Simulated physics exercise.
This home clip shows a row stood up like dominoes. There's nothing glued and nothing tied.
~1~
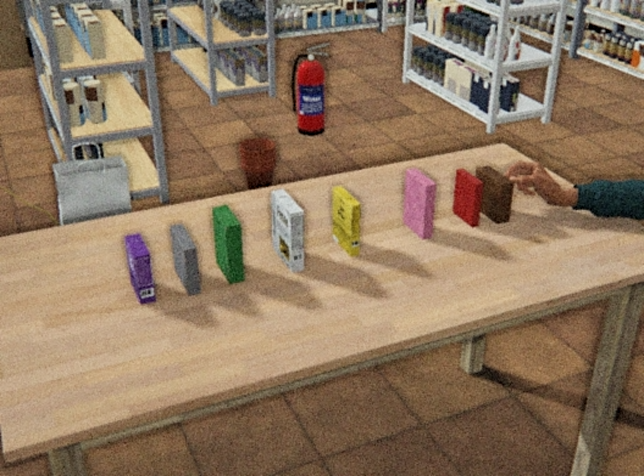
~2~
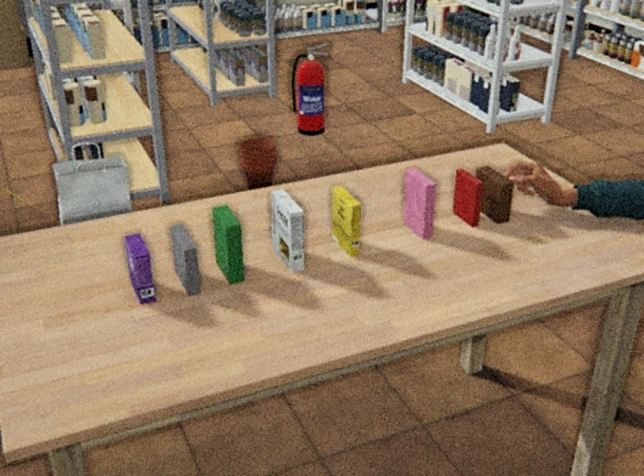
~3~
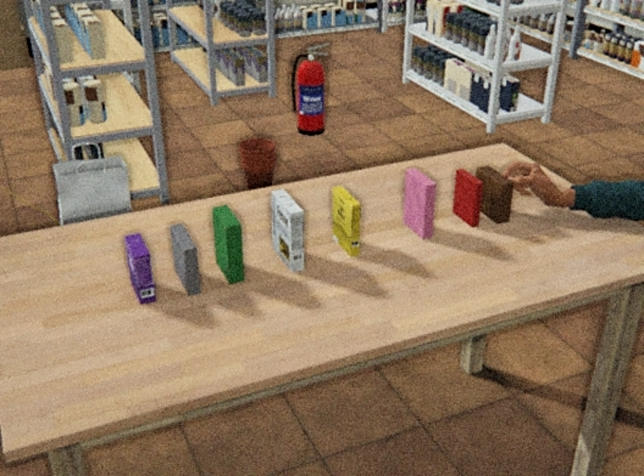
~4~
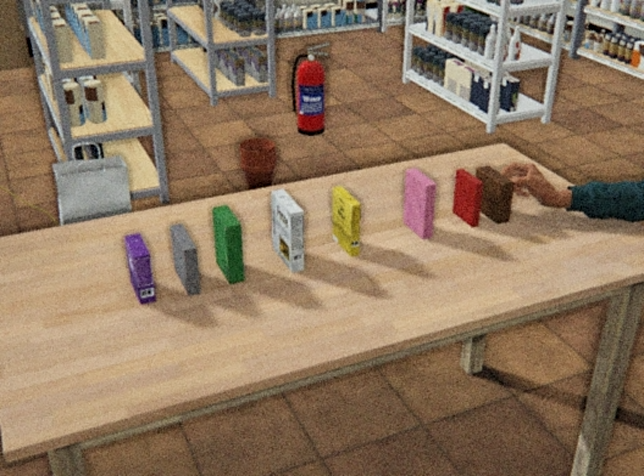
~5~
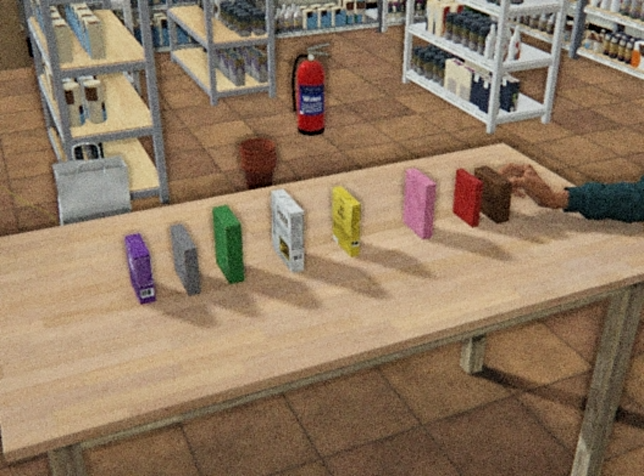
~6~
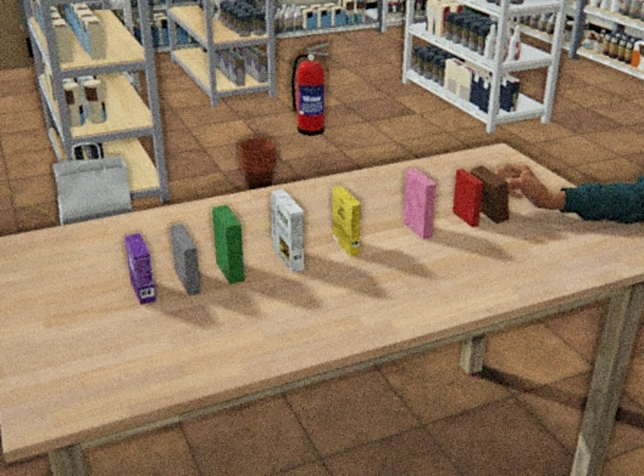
A brown block at the right end of a spaced row of colourful upright blocks on a wooden table tilts slightly left toward the red one as a hand in a dark green sleeve pushes it; the other blocks stay still.
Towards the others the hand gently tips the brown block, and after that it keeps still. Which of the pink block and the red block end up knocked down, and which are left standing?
In the end the pink block ends up fallen when it's all over; the red block ends up fallen when it's all over.
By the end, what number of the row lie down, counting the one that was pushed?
3 in total.
Then, 0.40 s later than the last frame, brown block 57° over; red block tilted by 41° near (453, 204).
Then, 0.60 s later than the last frame, brown block 73° over; red block on its side near (439, 222); pink block tilted by 12° near (407, 206).
Then, 0.90 s later than the last frame, brown block 73° over; pink block on its side near (377, 232); red block on its side near (439, 222).
When it is over, lying over on the table, pink block and red block; the other 4 as before. End places, in pixels of the last picture, pink block near (377, 235), red block near (439, 222).
